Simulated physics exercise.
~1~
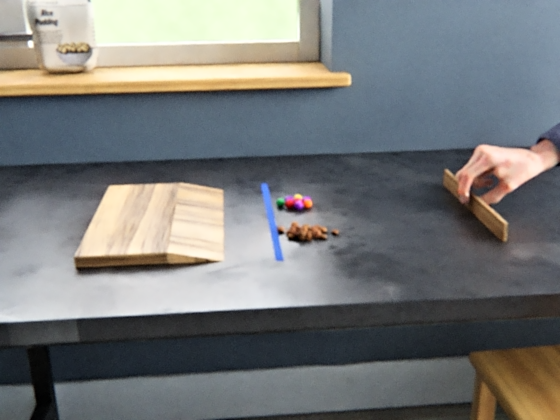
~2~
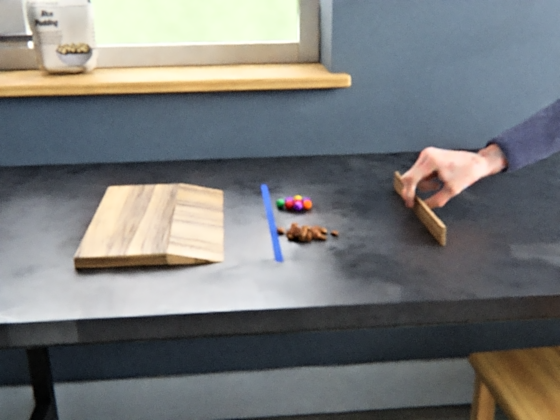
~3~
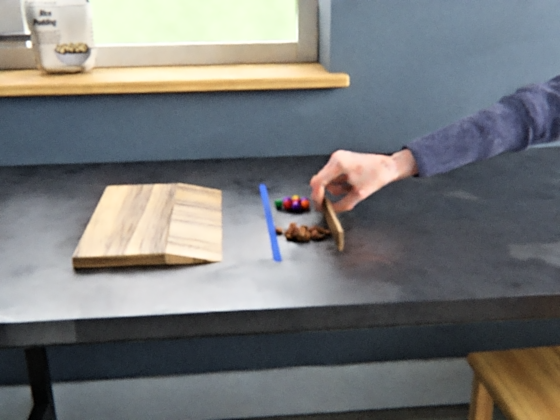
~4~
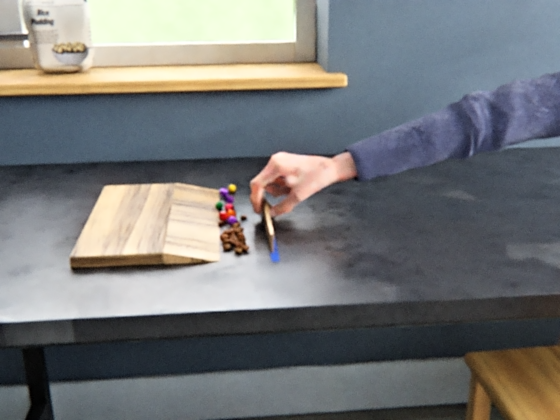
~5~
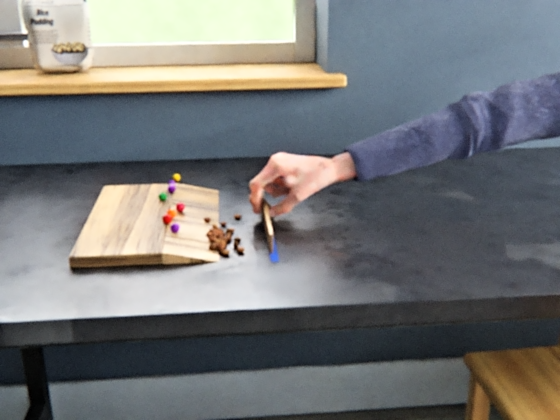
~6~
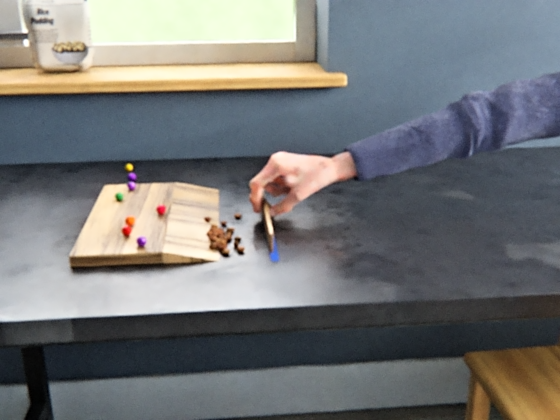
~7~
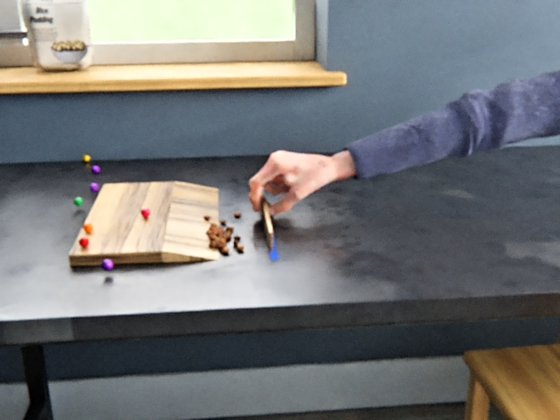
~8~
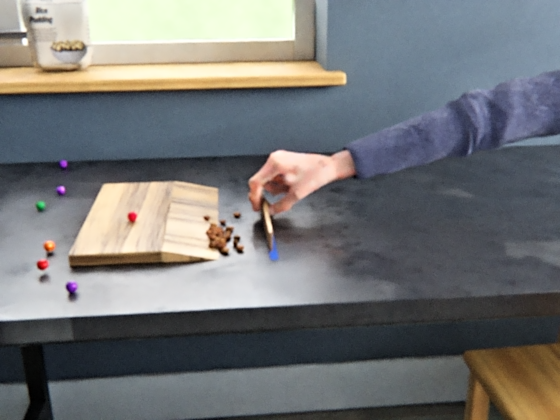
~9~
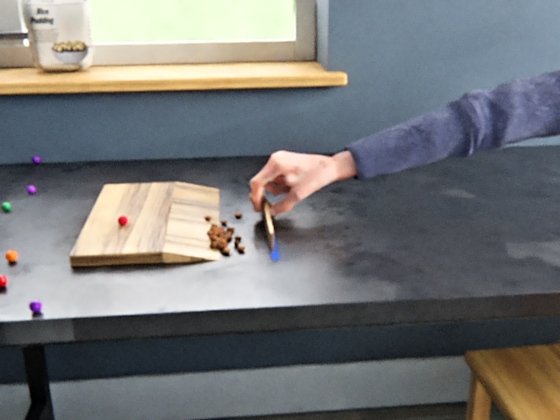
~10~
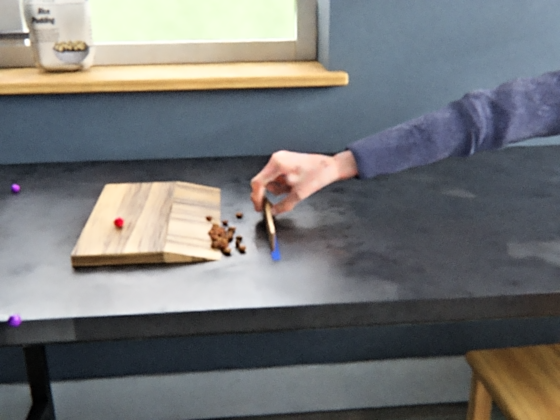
A hand in a dark blue sleeve holds a small upright strip of wood at the right of a dark tabletop, seen from the front and slightly above, below a window with a wooden sill. Toward the middle lie colourful beads and, nearer, a clump of brown bits, beside blue tape, with a low wooden wedge at left. The hand slides the strip left, sweeping both batches across the tape, and stops there. The beads roll up over the wedge and scatter leftward, while the brown bits stall around its lower edge. Finally, one red bead rests on the wedge's top as others leave view.
